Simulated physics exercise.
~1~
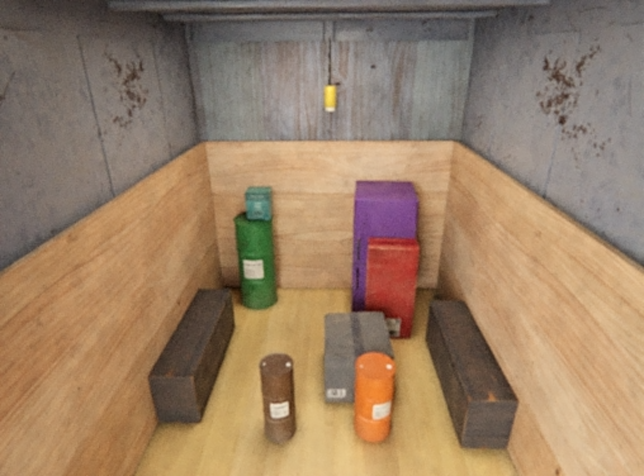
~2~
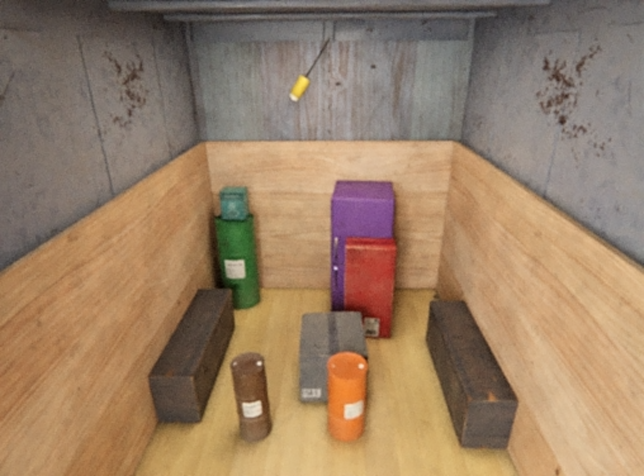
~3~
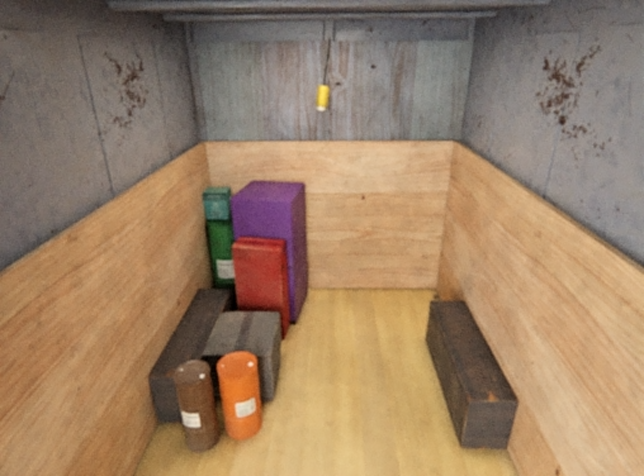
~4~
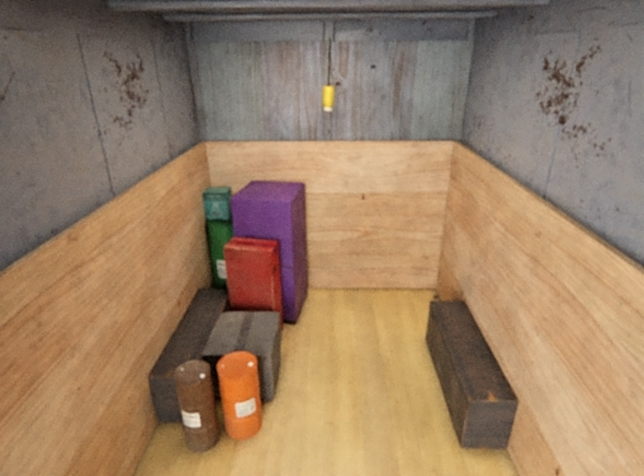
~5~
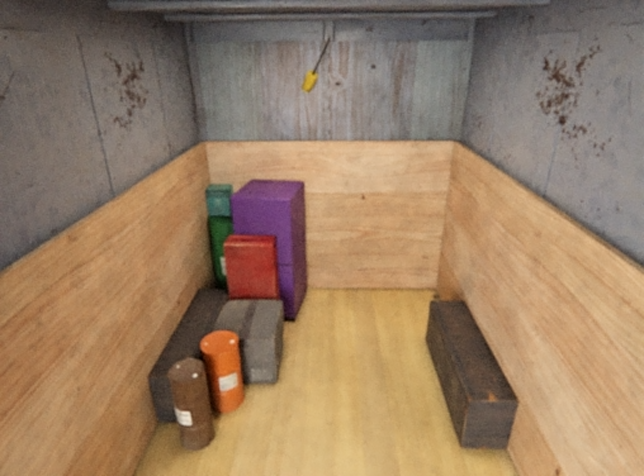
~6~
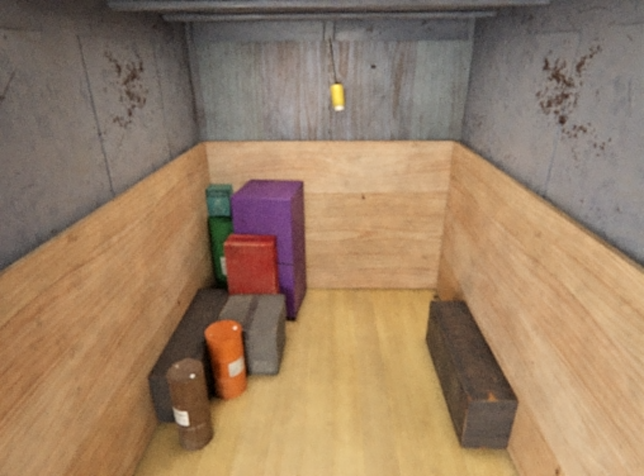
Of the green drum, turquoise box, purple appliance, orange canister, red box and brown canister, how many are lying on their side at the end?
None of them are lying on their side. All of them slide toward the left side of the van but stay upright.
At first, drums, boxes and a tall purple appliance stand spread across the load bay of a van, between two dark wheel boxes, with a turquoise box on top of the green drum. The yellow lamp swings to the left as the load begins sliding that way. The cargo then slides much farther left and bunches up by the left wall and wheel box, leaving the right side of the floor bare. After a brief pause, the orange canister and grey box shift a little toward the front wall while the lamp swings again. Finally, the load stands crowded on the left, with nothing toppled.
